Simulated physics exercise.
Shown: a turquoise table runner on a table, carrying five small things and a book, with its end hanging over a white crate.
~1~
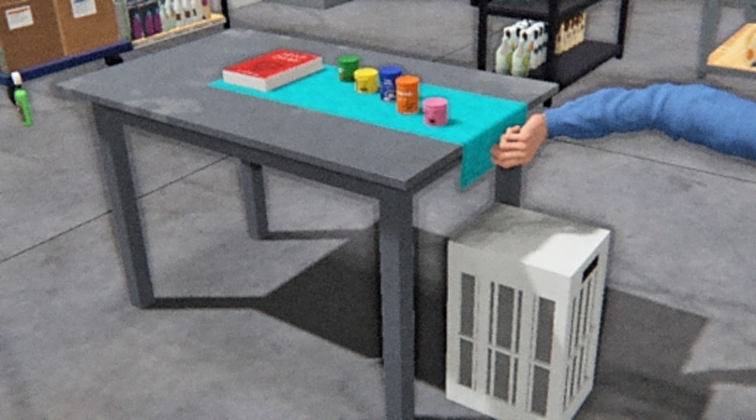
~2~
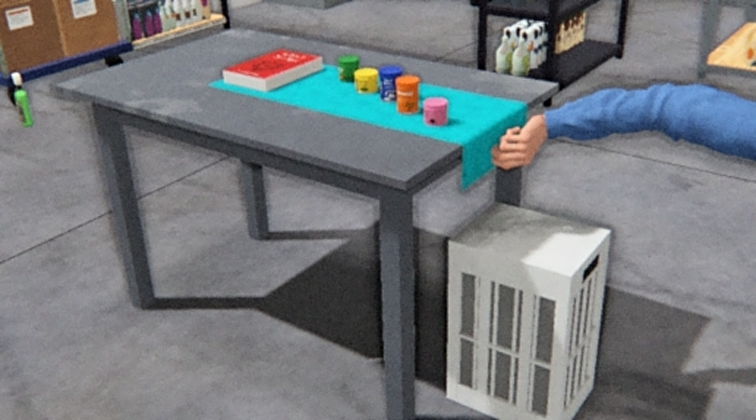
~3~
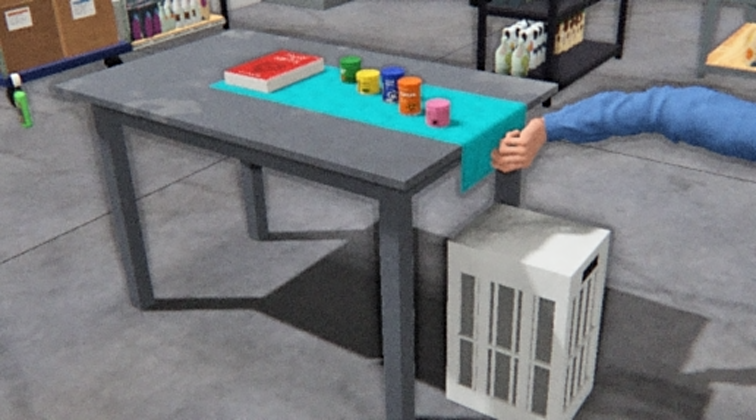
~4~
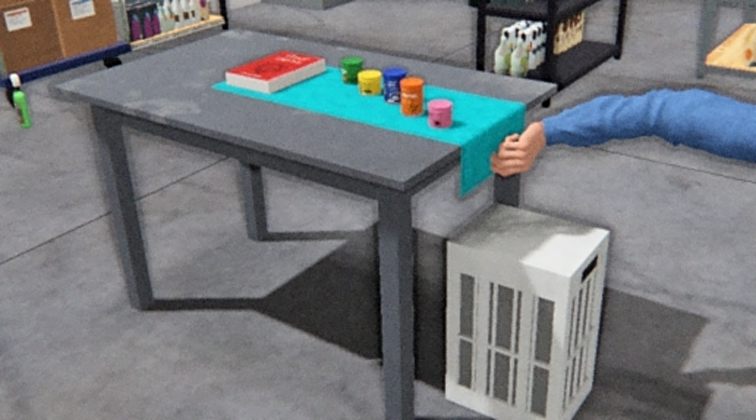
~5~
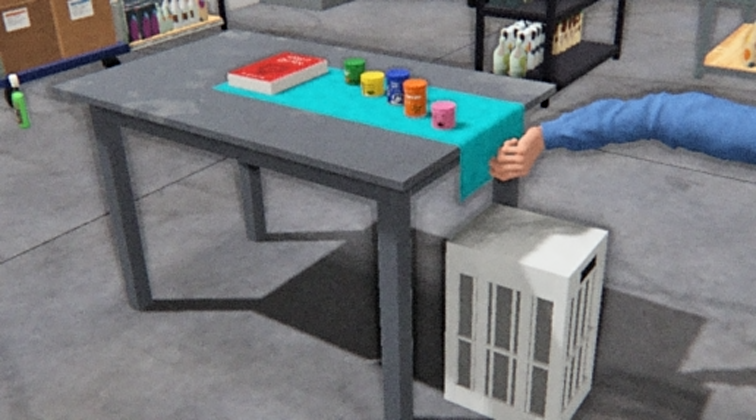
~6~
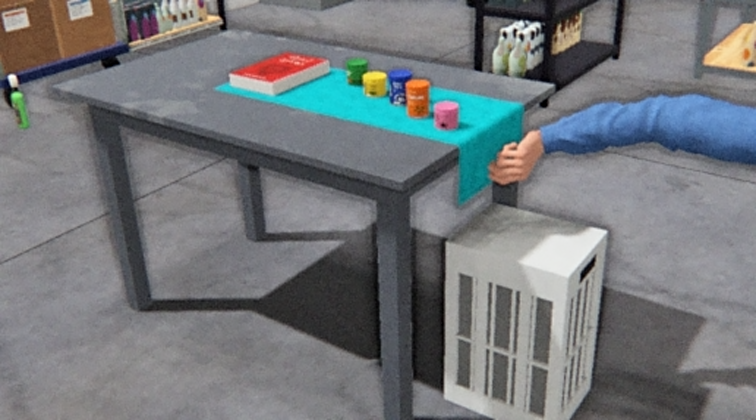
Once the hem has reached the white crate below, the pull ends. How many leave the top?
Gone: One.
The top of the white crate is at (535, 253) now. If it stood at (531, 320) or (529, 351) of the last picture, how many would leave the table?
If so, 3 and 4.
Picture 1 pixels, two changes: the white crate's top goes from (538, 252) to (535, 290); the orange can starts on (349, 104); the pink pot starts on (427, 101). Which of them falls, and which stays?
In the end the orange can rides it out; meanwhile the pink pot gets dislodged.
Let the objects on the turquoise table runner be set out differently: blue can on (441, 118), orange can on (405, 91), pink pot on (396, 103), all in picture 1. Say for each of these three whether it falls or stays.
Of these three, the blue can takes a tumble, the orange can rides it out, the pink pot rides it out.
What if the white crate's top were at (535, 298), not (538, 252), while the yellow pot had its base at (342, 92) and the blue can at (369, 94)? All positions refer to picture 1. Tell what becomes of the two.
Result: Yellow pot still there, blue can still there.
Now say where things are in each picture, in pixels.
In the first frame, hem (460, 189); pink pot (435, 102); orange can (407, 80); blue can (390, 70); yellow pot (366, 72); green pot (348, 59); top of the crate (538, 252).
In the second frame, hem (462, 190); pink pot (436, 102).
In the third frame, hem (461, 193); orange can (410, 81).
In the fourth frame, hem (461, 197); blue can (395, 72); top of the crate (537, 252).
In the fifth frame, hem (460, 202); yellow pot (373, 75).
In the sixth frame, hem (458, 206); pink pot (447, 105); orange can (418, 83); blue can (400, 73); yellow pot (375, 76); green pot (357, 62).
Soon after, hem on the crate; pink pot gone.
At rest, hem on the crate; pink pot gone. It carries off one.
